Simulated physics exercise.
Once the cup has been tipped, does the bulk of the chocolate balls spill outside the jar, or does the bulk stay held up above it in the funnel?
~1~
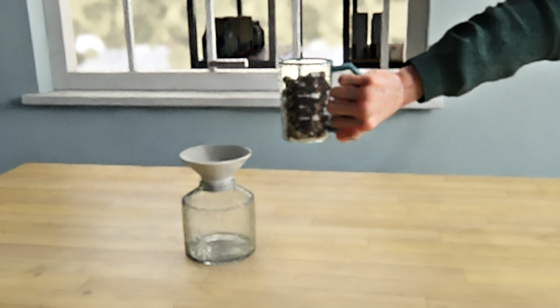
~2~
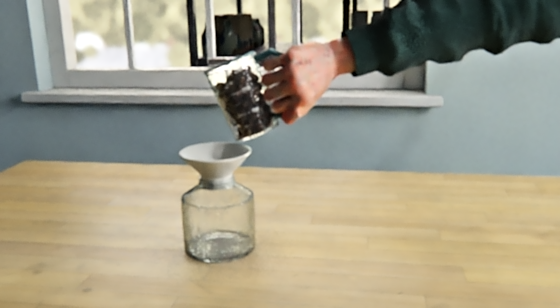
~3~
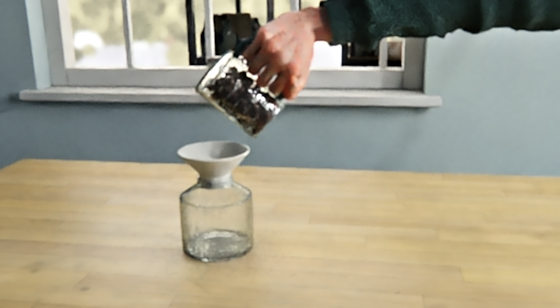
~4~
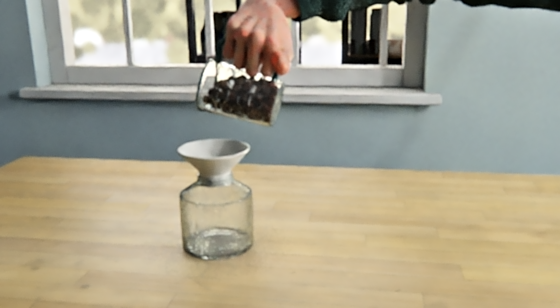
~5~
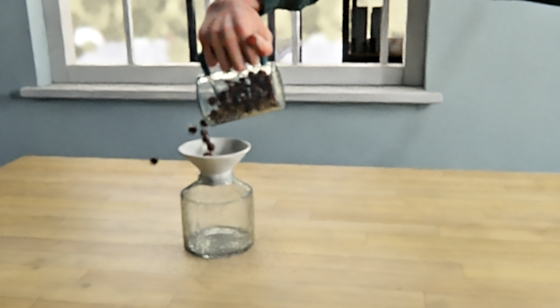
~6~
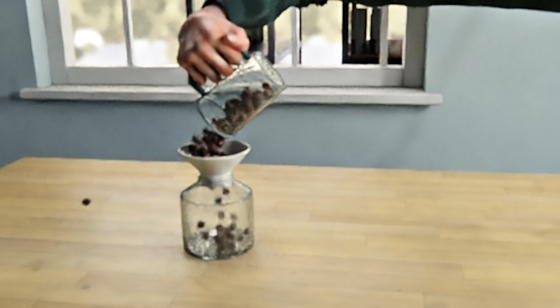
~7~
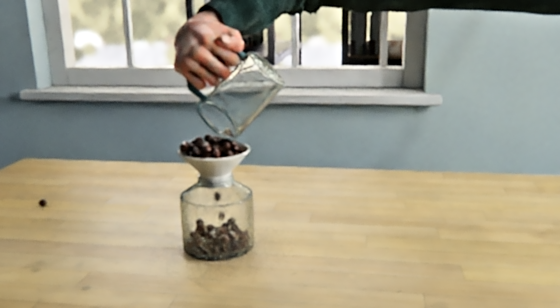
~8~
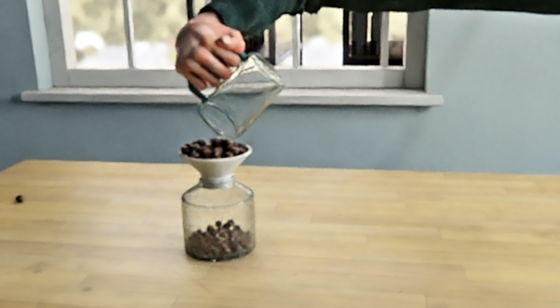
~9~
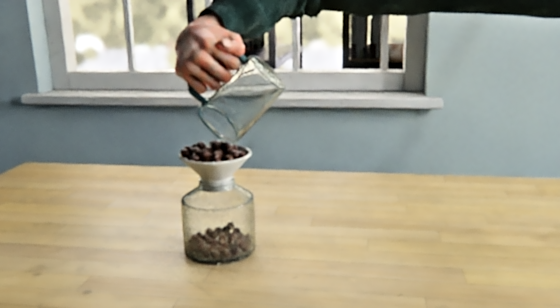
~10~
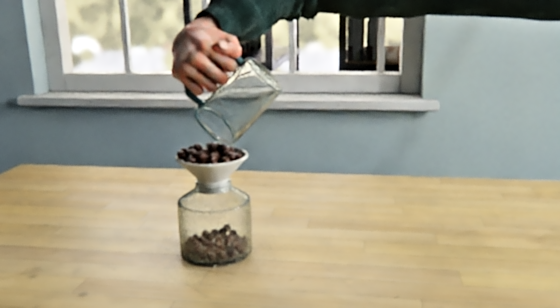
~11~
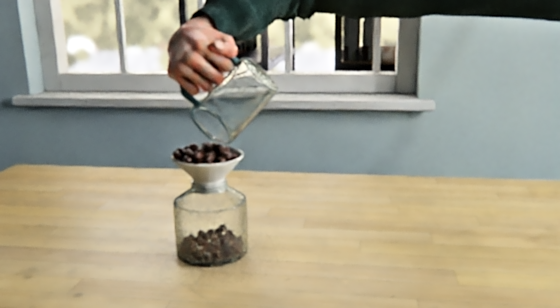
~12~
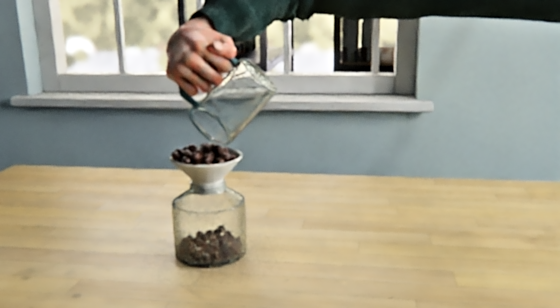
The bulk stays held up in the funnel above the jar. A part of the balls ends in the jar, and hardly any spill outside.
At first, a hand in a dark green sleeve holds a glass cup of dark chocolate balls upright, to the right of a glass jar topped with a pale funnel. The hand carries the cup left over the funnel and tips it further and further. Balls tumble out, some dropping through into the jar, while a stray one travels left across the wooden table and out of view. The cup empties and stays tilted above the funnel. At the end, balls remain heaped in the funnel, with others lying in the bottom of the jar.
